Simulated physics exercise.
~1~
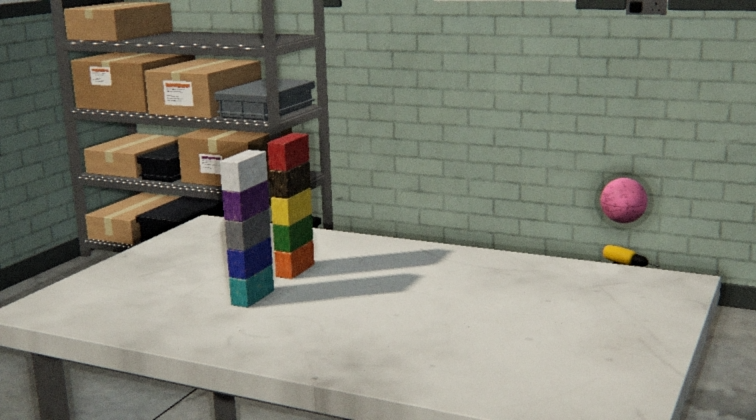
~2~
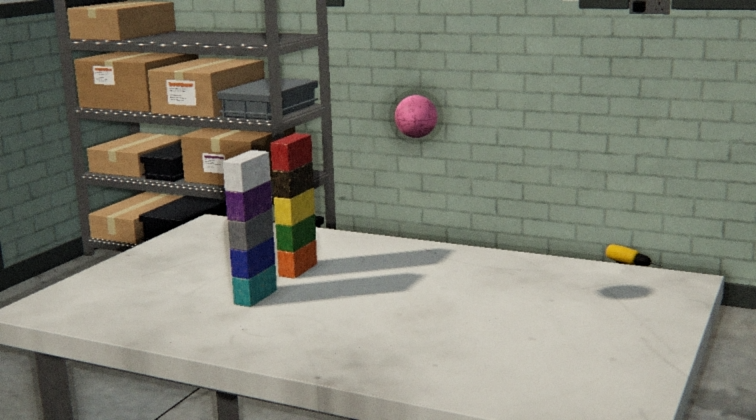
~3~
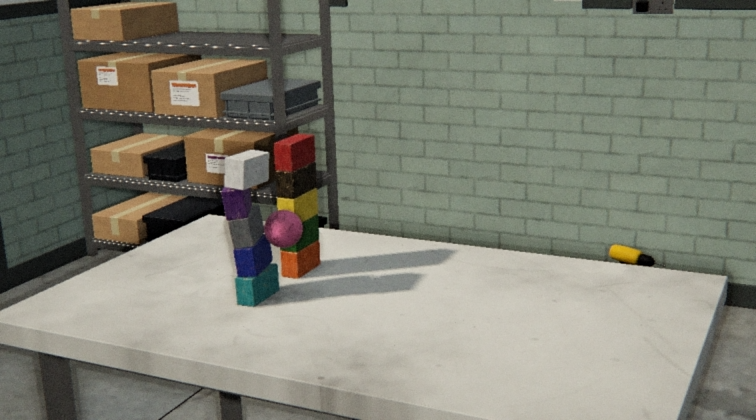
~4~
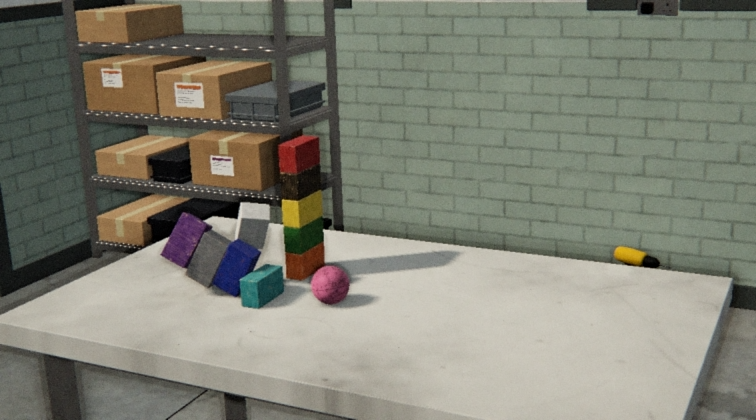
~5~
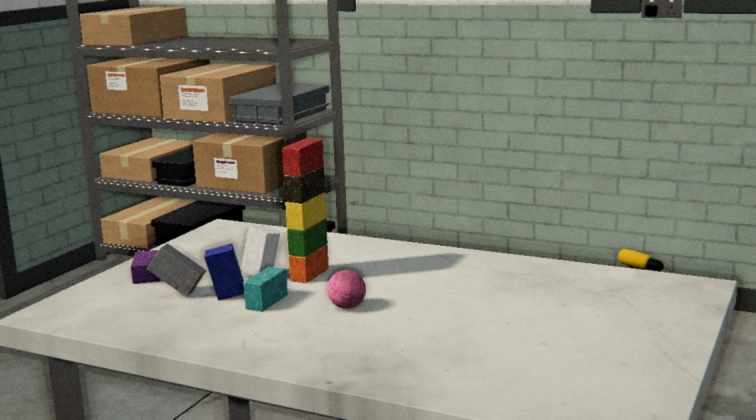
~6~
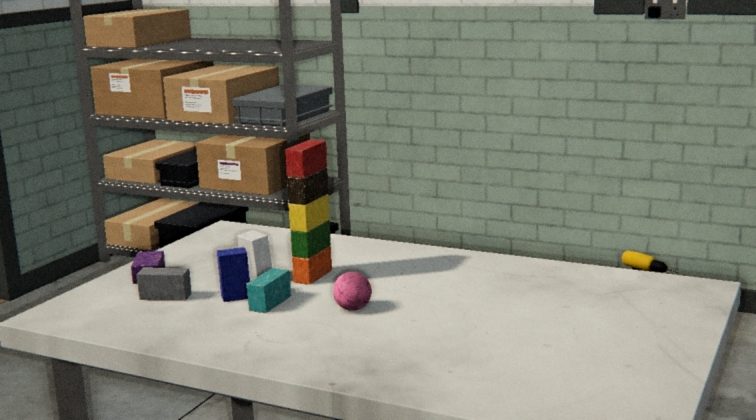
Pink ball flying left into two stacks of coloured blocks, toppling the white-topped one except its turquoise base, the red-topped stack standing.
